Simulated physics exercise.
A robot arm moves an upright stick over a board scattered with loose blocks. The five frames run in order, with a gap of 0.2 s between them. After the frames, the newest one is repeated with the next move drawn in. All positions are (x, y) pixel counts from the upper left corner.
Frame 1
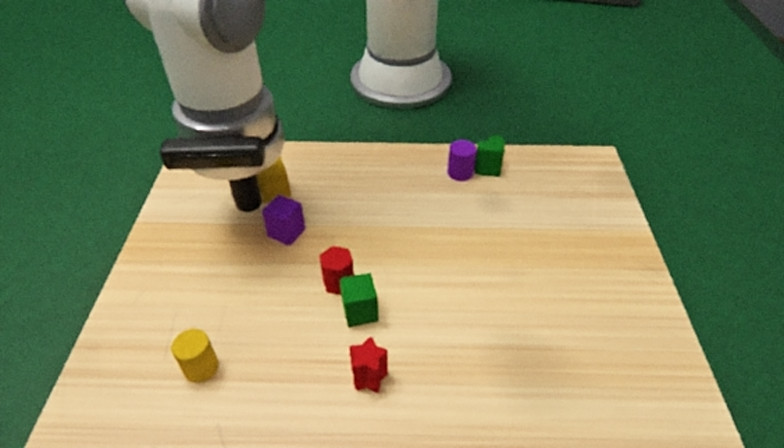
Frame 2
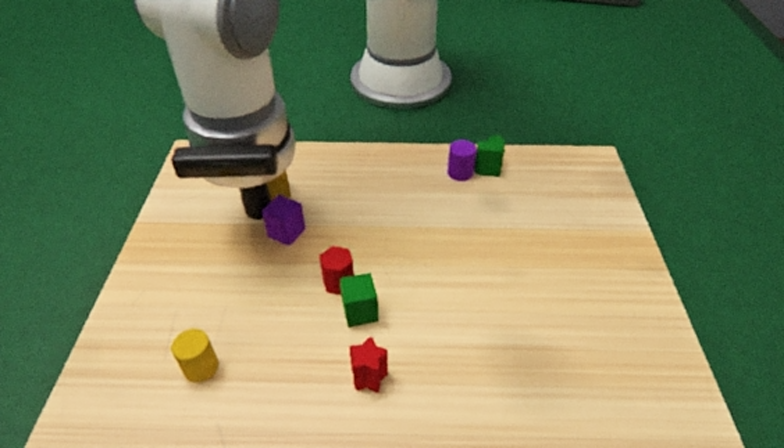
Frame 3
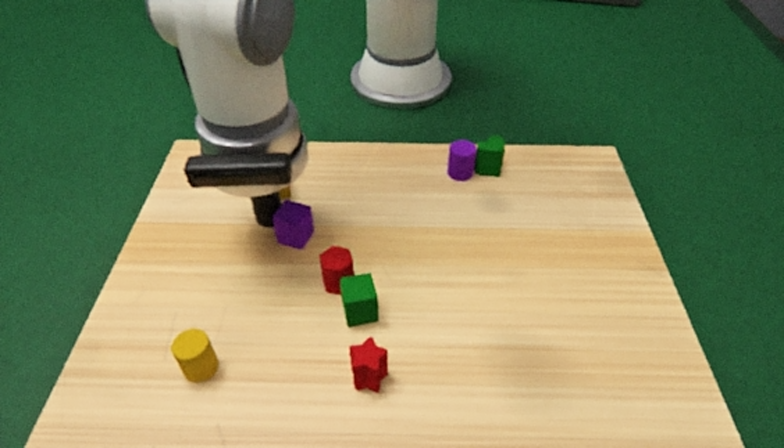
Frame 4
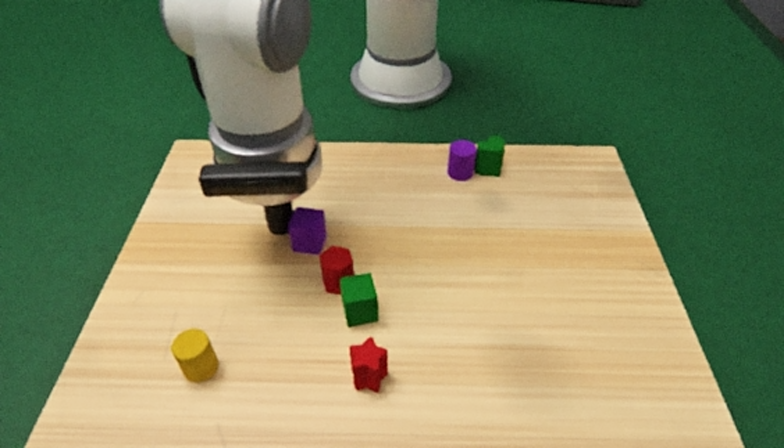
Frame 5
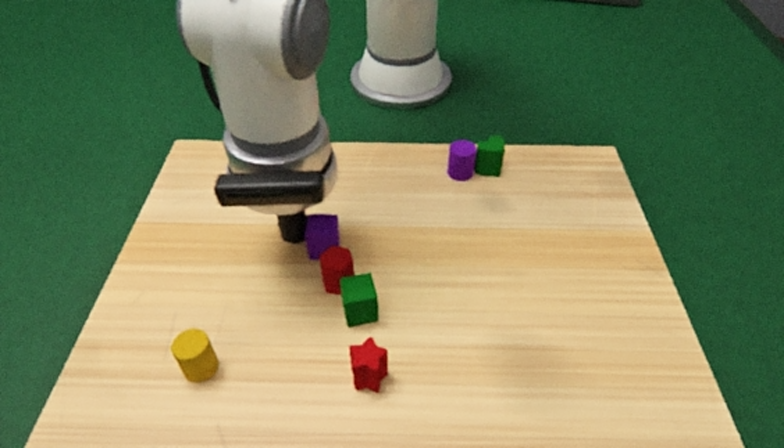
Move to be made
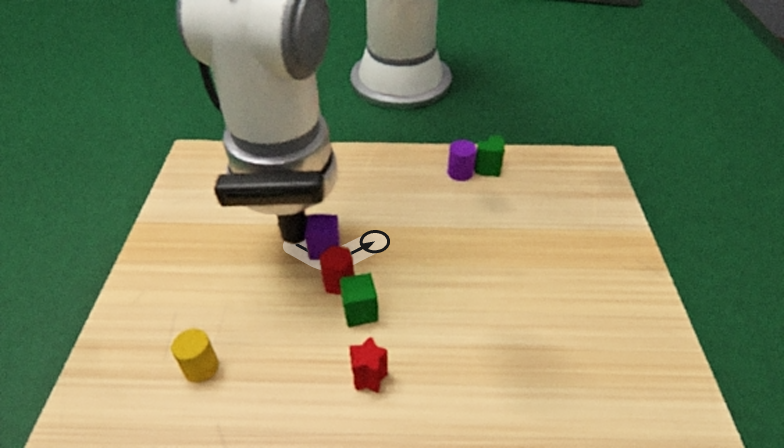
A robot arm sliding a purple block rightward and toward the viewer across a wooden board, nearing a red block.
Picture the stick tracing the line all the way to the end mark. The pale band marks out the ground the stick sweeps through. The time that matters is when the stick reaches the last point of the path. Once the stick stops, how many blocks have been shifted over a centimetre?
Of all the blocks, just one travels more than a centimetre.
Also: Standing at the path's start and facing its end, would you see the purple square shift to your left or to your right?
It gets pushed right.
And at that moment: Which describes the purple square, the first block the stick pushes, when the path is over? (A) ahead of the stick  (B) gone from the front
Choice B: Gone from the front.
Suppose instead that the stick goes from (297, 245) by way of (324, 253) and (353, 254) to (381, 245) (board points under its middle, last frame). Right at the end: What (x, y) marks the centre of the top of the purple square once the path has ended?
It should be at (397, 237) by then.
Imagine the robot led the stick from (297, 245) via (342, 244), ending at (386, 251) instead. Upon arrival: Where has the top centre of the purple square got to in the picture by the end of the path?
It comes to (401, 246).
Path on the board, from (297, 245) by way of (321, 257) and (349, 254) to (375, 241).
What follows on the original path. One third of the way, stick at (320, 248); purple square at (349, 231), turned 15° anticlockwise.
Two thirds of the way, stick at (349, 244); purple square at (377, 231).
At the end, stick at (375, 231); purple square at (397, 230), turned 45° clockwise; red hexagon in place.
